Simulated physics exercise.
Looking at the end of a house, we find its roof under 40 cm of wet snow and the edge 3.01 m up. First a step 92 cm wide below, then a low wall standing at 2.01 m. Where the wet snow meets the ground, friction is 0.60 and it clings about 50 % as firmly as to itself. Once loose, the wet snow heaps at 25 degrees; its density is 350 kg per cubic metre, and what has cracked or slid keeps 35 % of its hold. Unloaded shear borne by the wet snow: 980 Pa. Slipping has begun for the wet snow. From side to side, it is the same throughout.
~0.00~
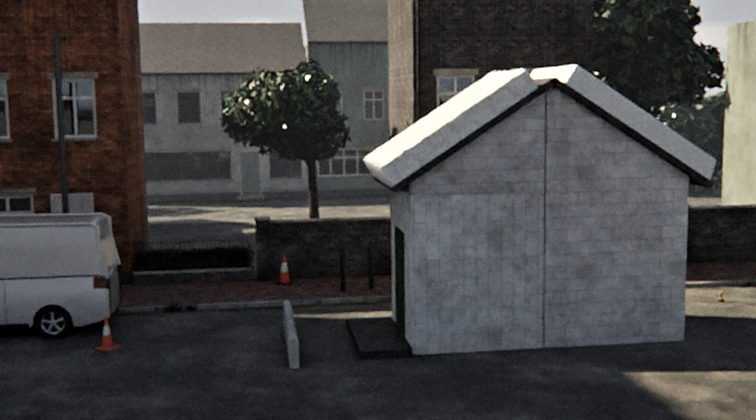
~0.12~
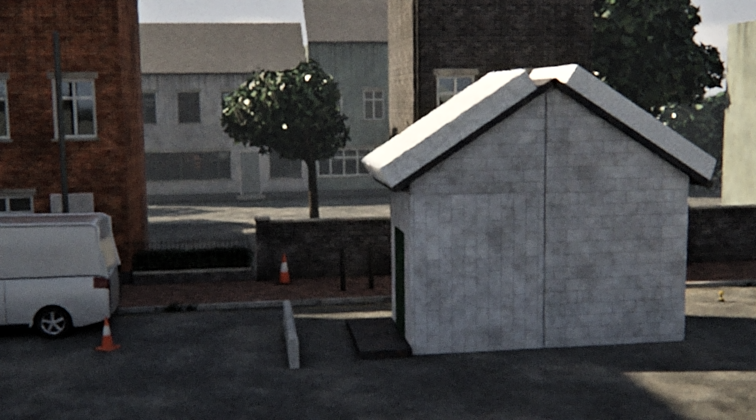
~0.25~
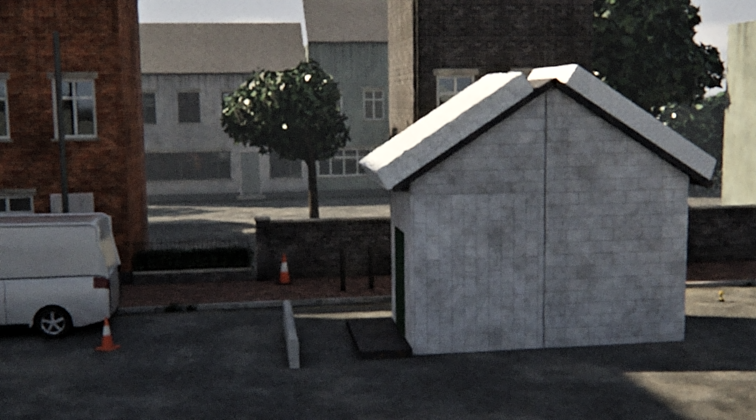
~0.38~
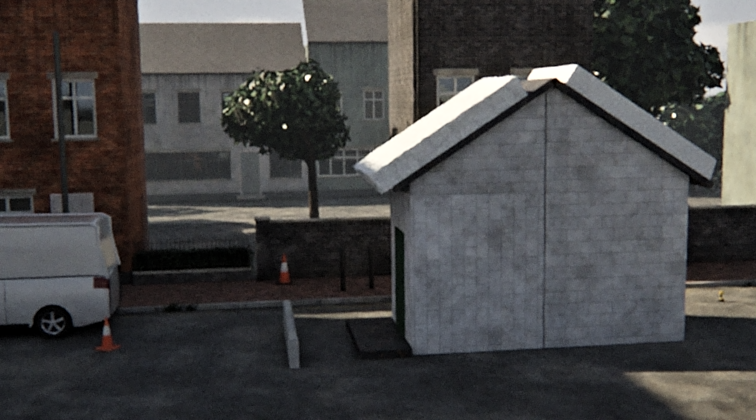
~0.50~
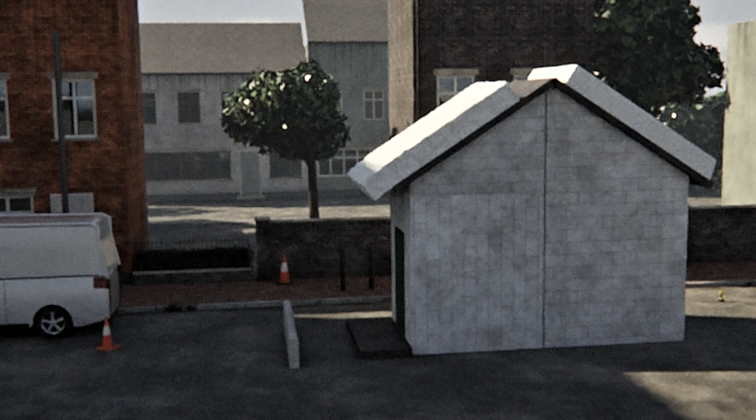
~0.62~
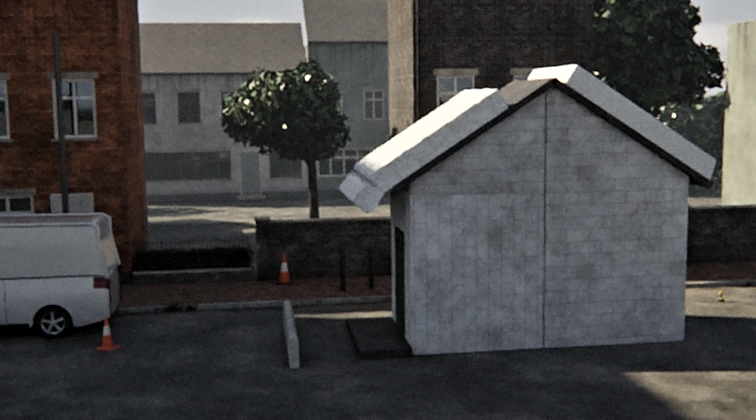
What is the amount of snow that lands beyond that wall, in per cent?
About 54 %.
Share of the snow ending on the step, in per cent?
Some 3 per cent.
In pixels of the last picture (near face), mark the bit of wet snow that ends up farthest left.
At roughly (104, 370).
After 1.06 s, 65 % is still on the roof and 0 % is past the low wall.
After 1.57 s, none is still on the roof and 10 % is past the low wall.
After 2.09 s, none is still on the roof and 54 % is past the low wall.
After 2.60 s, none is still on the roof and 54 % is past the low wall.
After 2.90 s, at the end, none is still on the roof and 54 % is past the low wall.
